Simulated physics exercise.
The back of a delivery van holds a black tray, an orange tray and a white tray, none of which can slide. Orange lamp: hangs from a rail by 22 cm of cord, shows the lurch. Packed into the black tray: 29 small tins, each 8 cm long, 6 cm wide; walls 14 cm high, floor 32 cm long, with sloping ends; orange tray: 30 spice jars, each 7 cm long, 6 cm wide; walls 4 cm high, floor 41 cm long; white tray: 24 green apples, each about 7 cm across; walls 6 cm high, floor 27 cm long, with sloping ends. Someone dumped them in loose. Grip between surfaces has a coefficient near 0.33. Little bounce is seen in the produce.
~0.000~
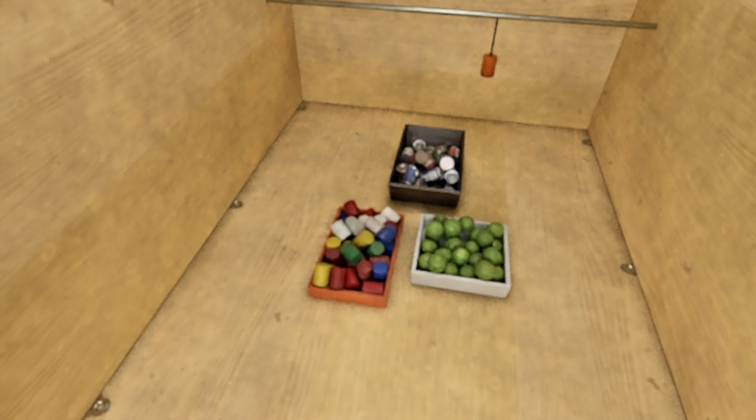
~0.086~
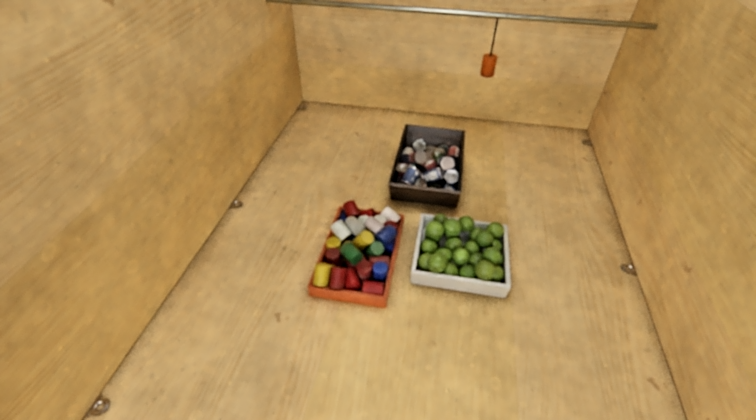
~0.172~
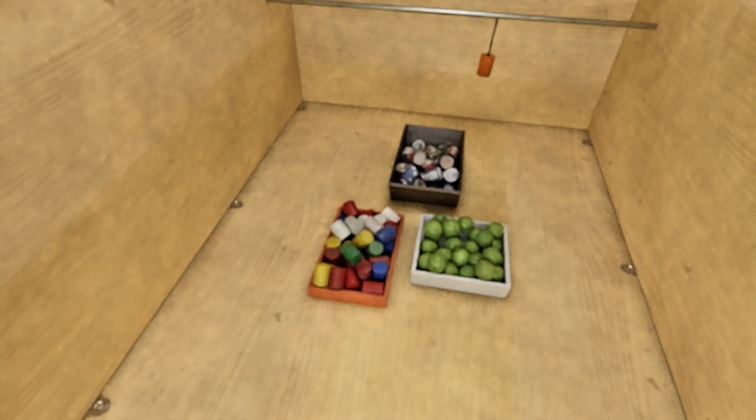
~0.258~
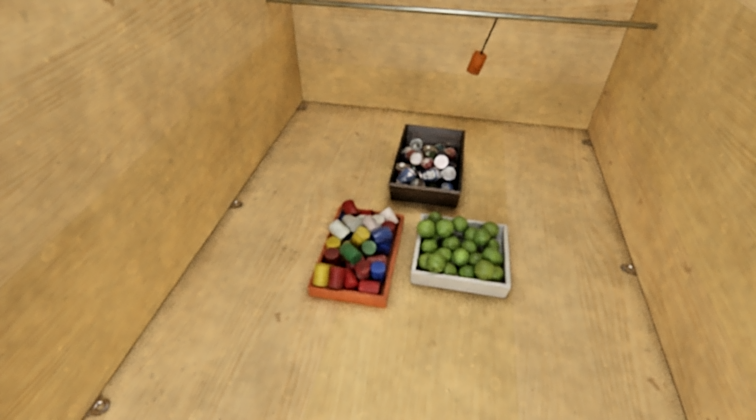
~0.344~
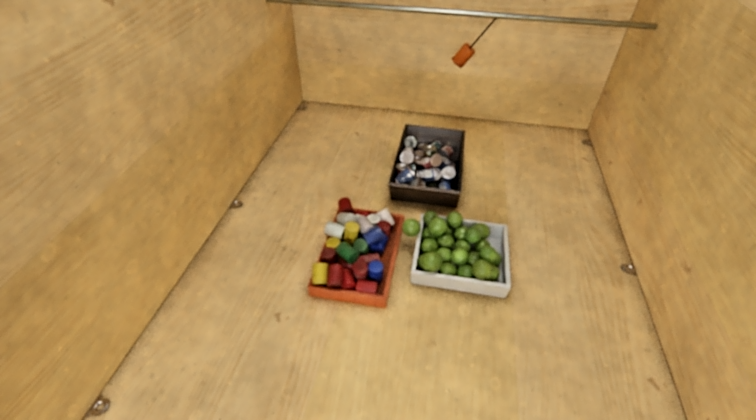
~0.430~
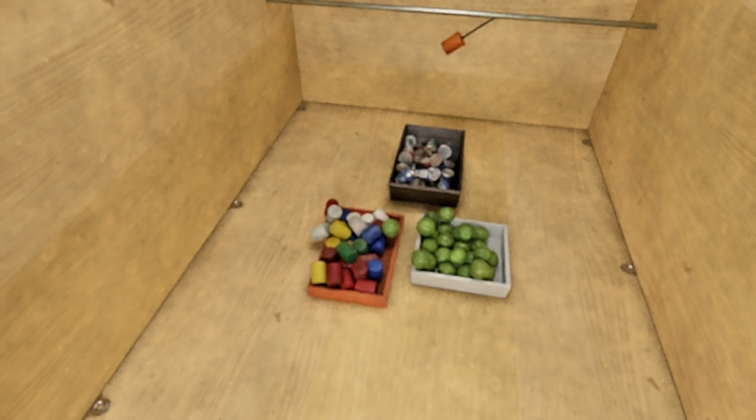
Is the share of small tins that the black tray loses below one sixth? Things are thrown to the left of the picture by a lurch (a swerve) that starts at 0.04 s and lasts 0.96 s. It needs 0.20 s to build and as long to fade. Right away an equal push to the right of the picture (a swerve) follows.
Yes.
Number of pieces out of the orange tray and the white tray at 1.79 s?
Roughly - orange tray: 10; white tray: 8.
After 0.77 s, the black tray has all 29, the orange tray is down by 8 of 30 and the white tray is down by 6 of 24.
After 1.20 s, the black tray has all 29, the orange tray is down by 9 of 30 and the white tray is down by 6 of 24.
After 1.79 s, the black tray has all 29, the orange tray is down by 10 of 30 and the white tray is down by 9 of 24.
Outcome (at 2.56 s), the black tray is down by 1 of 29, the orange tray is down by 10 of 30 and the white tray is down by 9 of 24. Asked share, 1 of 29, 3 per cent.
